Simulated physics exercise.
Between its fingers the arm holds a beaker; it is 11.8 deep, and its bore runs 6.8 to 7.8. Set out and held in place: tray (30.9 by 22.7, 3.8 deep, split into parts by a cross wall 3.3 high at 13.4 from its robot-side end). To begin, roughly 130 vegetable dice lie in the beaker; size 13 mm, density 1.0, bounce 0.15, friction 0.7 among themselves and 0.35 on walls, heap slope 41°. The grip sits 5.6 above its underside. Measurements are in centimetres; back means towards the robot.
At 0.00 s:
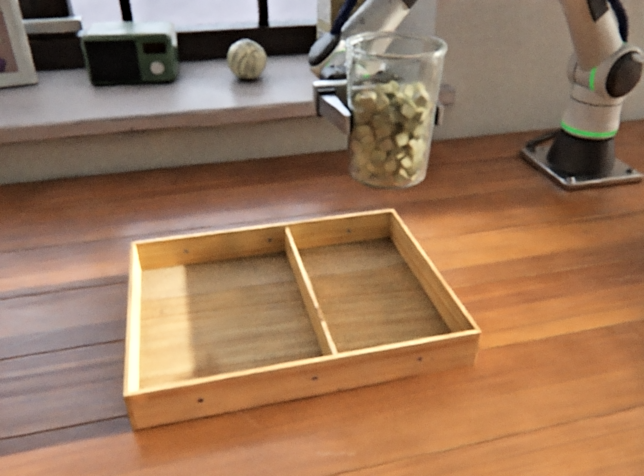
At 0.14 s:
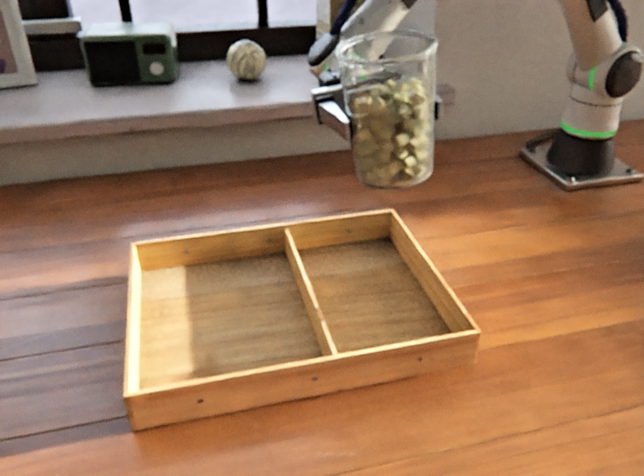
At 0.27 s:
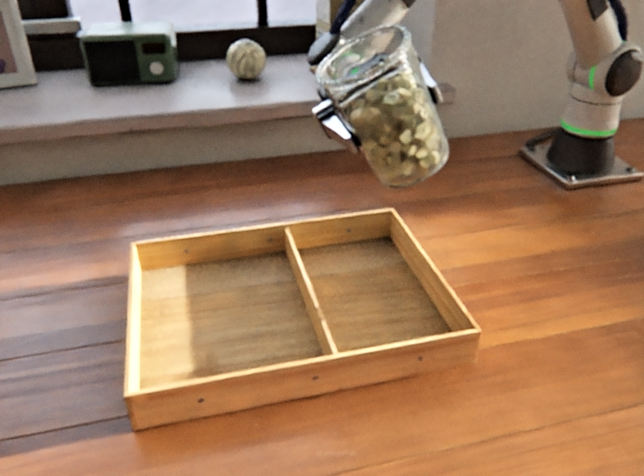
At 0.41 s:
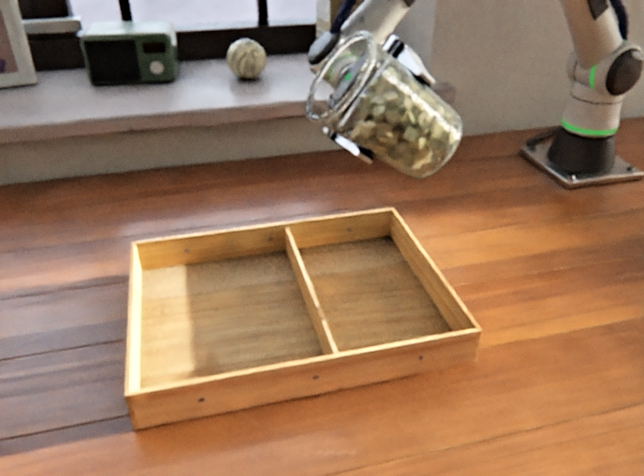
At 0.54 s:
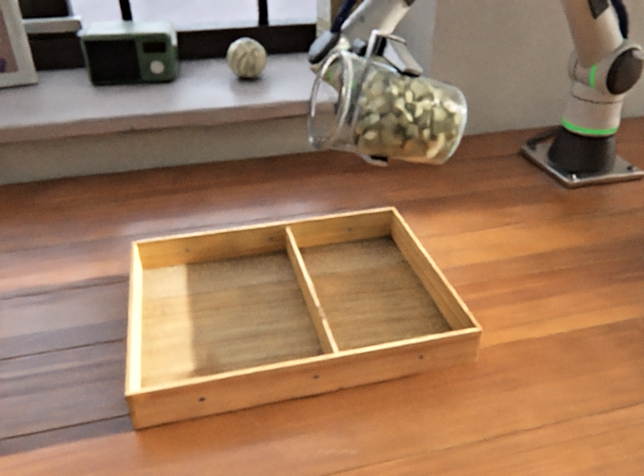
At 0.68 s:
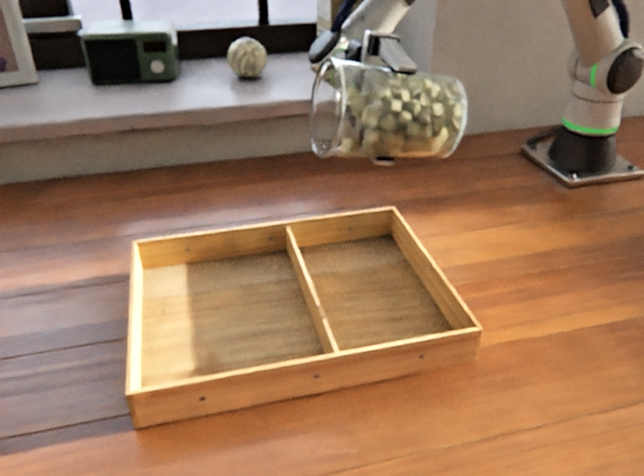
On a wooden tabletop by a window, a robot arm tilting a clear beaker of pale green cubes leftward above a divided tray.
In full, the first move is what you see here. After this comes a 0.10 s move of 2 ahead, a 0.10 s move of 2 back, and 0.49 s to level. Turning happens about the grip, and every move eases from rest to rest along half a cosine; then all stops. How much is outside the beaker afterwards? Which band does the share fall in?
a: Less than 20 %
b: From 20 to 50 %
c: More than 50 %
(a) Less than 20 %.
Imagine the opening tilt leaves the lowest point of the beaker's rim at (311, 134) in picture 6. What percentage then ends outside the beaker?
It comes out near 0 percent.
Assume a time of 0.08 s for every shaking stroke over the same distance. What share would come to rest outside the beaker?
Roughly 10 percent then.
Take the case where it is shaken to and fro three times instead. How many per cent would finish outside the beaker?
Expected share: About 15 %.
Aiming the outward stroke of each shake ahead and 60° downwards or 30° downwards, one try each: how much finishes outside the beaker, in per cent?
You'd get some 0 per cent with the first setting and some 0 per cent with the second.
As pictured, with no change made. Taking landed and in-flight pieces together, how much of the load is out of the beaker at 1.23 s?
So far, about 5 in a hundred parts are out.
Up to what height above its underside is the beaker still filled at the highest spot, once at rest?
The top sits some 9.5 cm up.
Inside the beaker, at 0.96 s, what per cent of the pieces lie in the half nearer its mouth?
I'd say close to 40 per cent.
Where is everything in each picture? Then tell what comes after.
Beaker middle at (391, 113), level; upper third of the load around (393, 101), from x 360 to 425, top at y 85; 134 in the beaker, in the first picture.
Beaker middle at (390, 113), tilted 8° forward; upper third of the load around (394, 103), from x 355 to 425, top at y 80, in the second picture.
Beaker middle at (389, 113), tilted 28° forward; upper third of the load around (396, 103), from x 355 to 435, top at y 75, in the third picture.
Beaker middle at (388, 113), tilted 52° forward; upper third of the load around (396, 101), from x 355 to 445, top at y 75, in the fourth picture.
Beaker middle at (388, 114), tilted 72° forward; upper third of the load around (398, 96), from x 360 to 450, top at y 80, in the fifth picture.
Beaker middle at (388, 113), tilted 80° forward; upper third of the load around (405, 96), from x 345 to 455, top at y 80; 134 in the beaker, in the sixth picture.
By 0.96 s, tilted 75° forward, highest piece 23 above the table; 129 in the beaker, 5 in flight or on a rim.
By 1.23 s, tilted 15° forward, highest piece 26 above the table; 127 in the beaker, 6 in the far-side part, 1 in flight or on a rim.
By 1.57 s, level, highest piece 25 above the table; 127 in the beaker, 6 in the far-side part, 1 in the robot-side part.
By 2.62 s, level, highest piece 25 above the table; 127 in the beaker, 6 in the far-side part, 1 in the robot-side part.
Final count, 127 in the beaker, 6 in the far-side part, 1 in the robot-side part. That is 5 % outside the beaker.
